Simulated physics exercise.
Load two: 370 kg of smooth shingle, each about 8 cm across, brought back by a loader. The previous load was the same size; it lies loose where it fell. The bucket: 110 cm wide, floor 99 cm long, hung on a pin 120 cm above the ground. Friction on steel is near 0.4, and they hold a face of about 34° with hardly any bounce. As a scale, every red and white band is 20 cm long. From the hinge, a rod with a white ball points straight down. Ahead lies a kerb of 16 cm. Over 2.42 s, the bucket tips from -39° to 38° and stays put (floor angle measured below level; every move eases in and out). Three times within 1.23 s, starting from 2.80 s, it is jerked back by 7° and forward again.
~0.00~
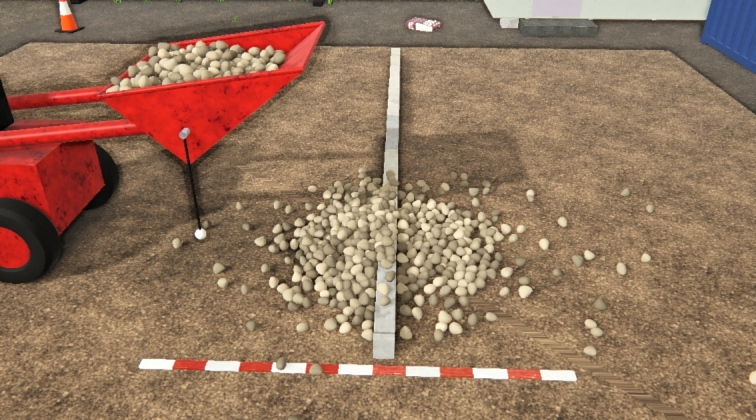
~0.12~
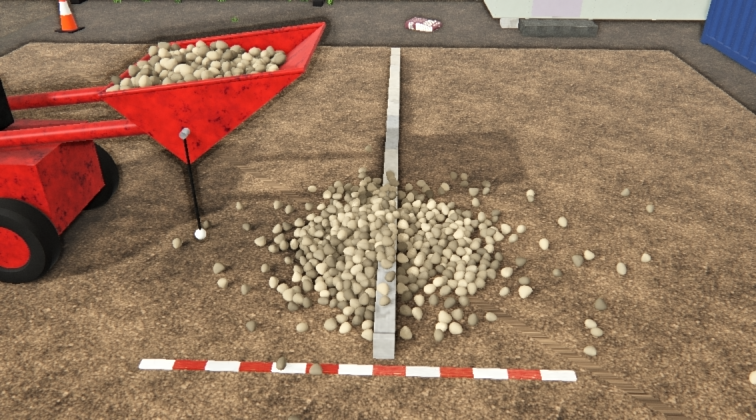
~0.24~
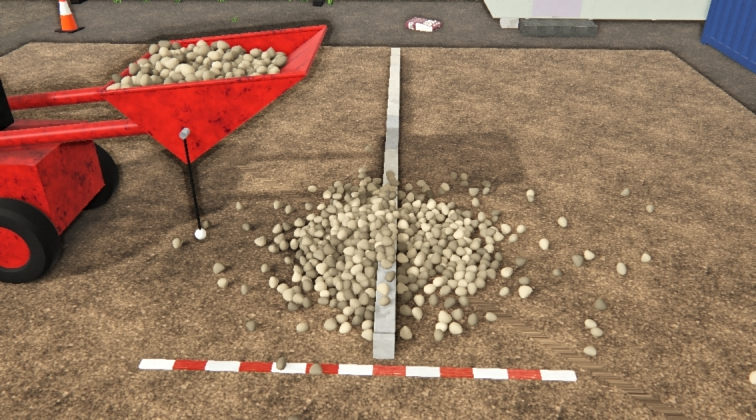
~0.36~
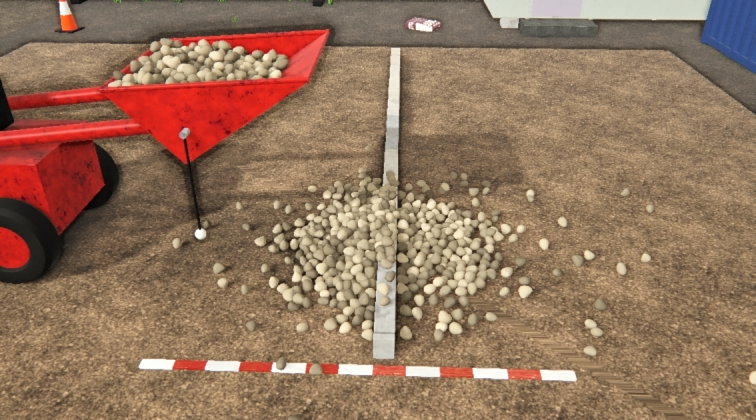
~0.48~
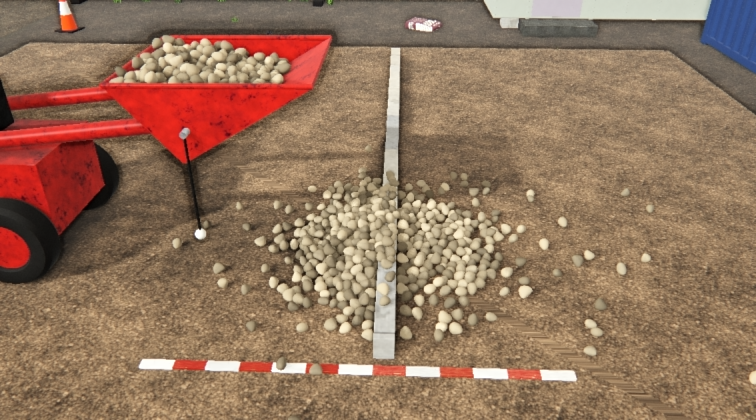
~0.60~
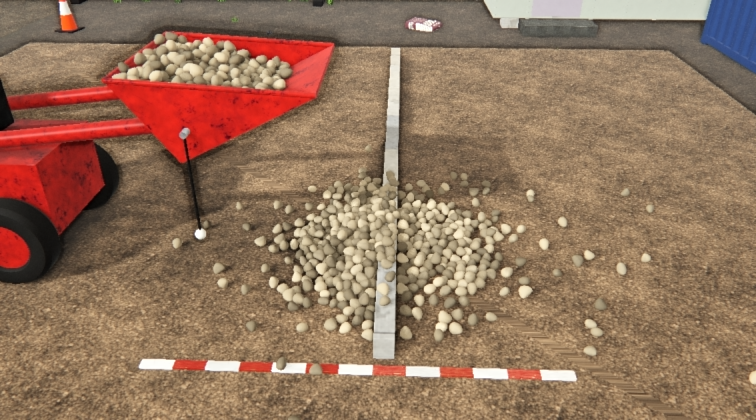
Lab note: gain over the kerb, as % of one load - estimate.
Gain: About 16 %.
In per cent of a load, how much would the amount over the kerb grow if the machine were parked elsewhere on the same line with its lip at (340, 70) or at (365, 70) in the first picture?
Close to 55 per cent, followed by close to 75 per cent.
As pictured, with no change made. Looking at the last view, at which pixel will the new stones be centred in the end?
Centre: Approx. (343, 230).
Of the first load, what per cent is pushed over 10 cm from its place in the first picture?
15 per cent.
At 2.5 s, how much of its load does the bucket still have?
Close to 10 in a hundred.
After 1.8 s the floor is at 26°; in per cent of one load, 92 in the bucket, 70 on this side of the kerb, 38 over the kerb; the foremost stones are at (628, 254).
After 2.5 s the floor is at 38°; in per cent of one load, 12 in the bucket, 143 on this side of the kerb, 45 over the kerb; the foremost stones are at (628, 254).
After 4.5 s the floor is at 38°; in per cent of one load, 0 in the bucket, 147 on this side of the kerb, 53 over the kerb; the foremost stones are at (628, 254).
After 7.1 s the floor is at 38°; in per cent of one load, 0 in the bucket, 147 on this side of the kerb, 53 over the kerb; the foremost stones are at (628, 254). Net gain over the kerb, 16.
